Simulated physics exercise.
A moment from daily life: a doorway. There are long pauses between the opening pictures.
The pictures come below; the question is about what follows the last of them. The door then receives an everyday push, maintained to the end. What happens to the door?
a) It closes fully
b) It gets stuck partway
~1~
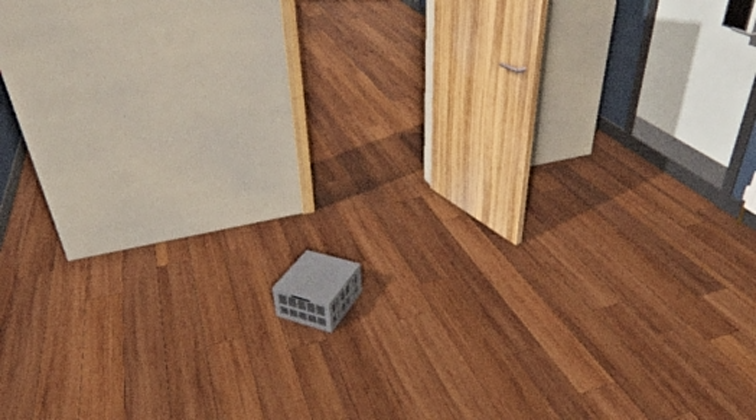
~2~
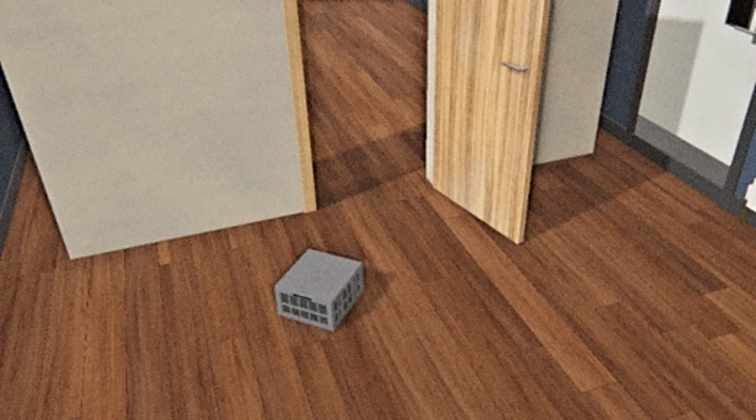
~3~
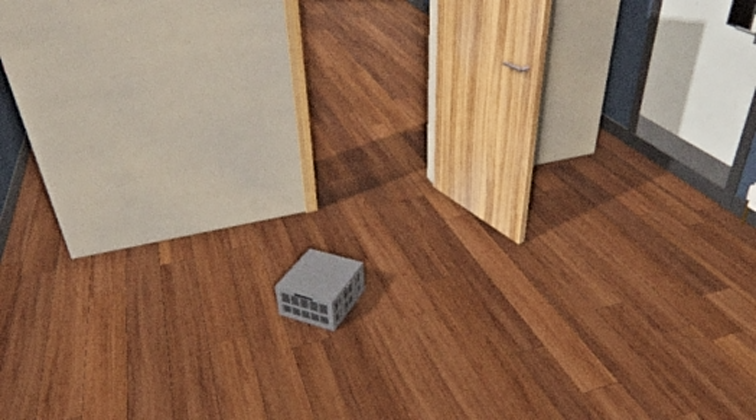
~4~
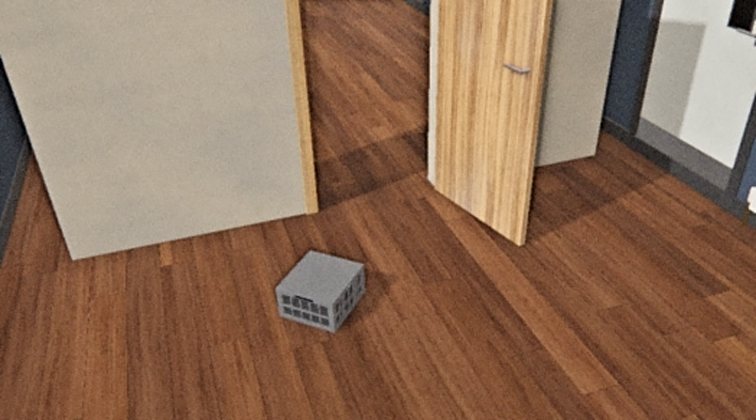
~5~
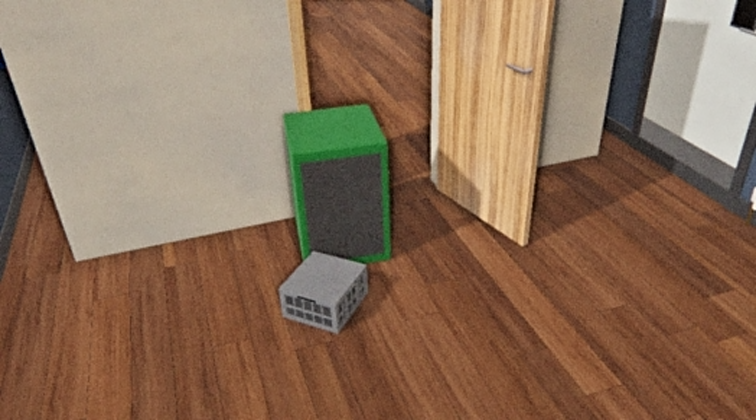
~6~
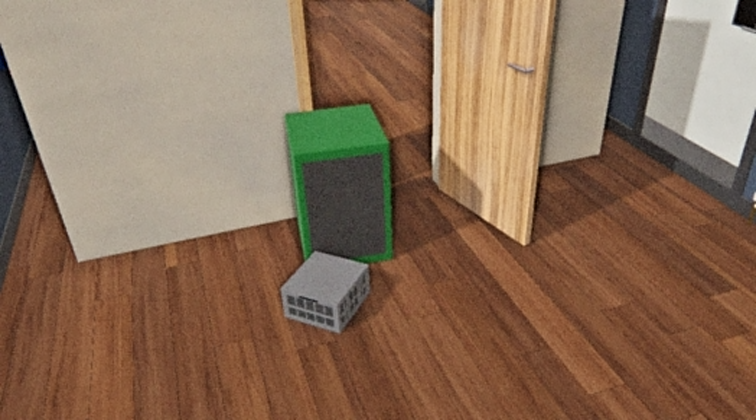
It gets stuck partway.
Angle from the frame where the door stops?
Angle: About 45°.
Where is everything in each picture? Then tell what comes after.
In the first frame, door wide open and still; grey crate (319, 290).
In the second frame, door wide open and still; grey crate (321, 288).
In the third frame, door wide open and still; grey crate (322, 288).
In the fourth frame, door wide open and still; grey crate (322, 290).
In the fifth frame, door wide open and still; grey crate (325, 291).
In the sixth frame, door wide open and still; green appliance (339, 187); grey crate (327, 291).
Then, 0.70 s on from there, open by 84°.
Then, 1.10 s on from there, open by 65°.
In the end, open by 47°; both unmoved. At the end, from the last picture's camera, green appliance near (339, 187).
